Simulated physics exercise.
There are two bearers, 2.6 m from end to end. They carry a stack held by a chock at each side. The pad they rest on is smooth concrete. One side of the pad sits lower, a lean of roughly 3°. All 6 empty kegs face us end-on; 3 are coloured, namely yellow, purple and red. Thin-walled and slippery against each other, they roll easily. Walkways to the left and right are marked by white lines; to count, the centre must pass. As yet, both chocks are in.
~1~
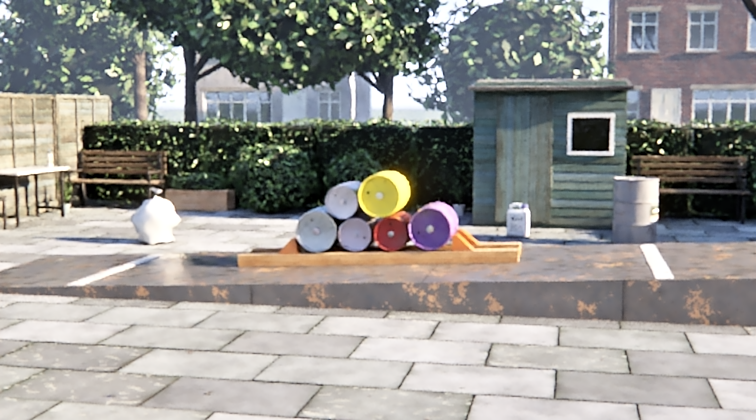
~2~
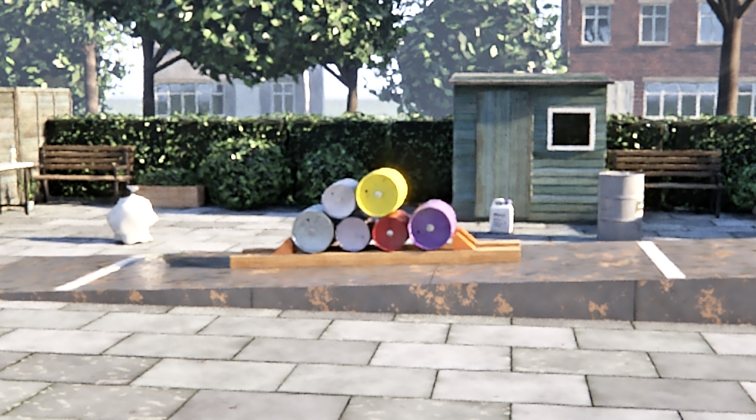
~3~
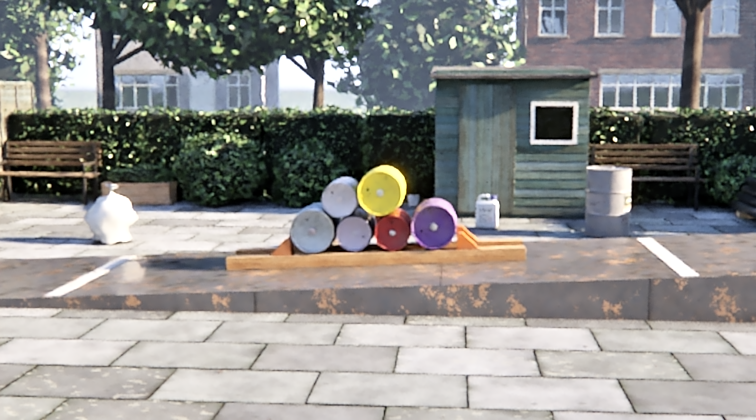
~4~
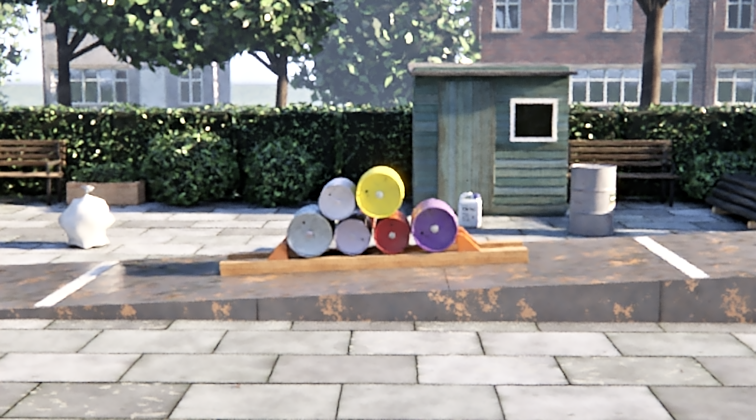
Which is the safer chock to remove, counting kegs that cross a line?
It's the chock at the right that should go.
If it is the left, after 3.2 s, yellow is off the bearers, 120 cm short of the left line, rolling left; purple is on the bearers, 115 cm from the bearers' right end, rolling left; red is on the bearers, 105 cm from the bearers' left end, rolling left; 1 past a line.
If it is the left, in the end, yellow is past the left line; purple is past the left line; red is past the left line; 6 past a line.
If it is the right, after 0.7 s, yellow is up on others, 120 cm from the bearers' right end; purple is on the bearers, 75 cm from the bearers' right end; red is on the bearers, 115 cm from the bearers' right end; 0 past a line.
If it is the right, in the end, yellow is up on others, 120 cm from the bearers' right end; purple is on the bearers, 75 cm from the bearers' right end; red is on the bearers, 115 cm from the bearers' right end; 0 past a line.
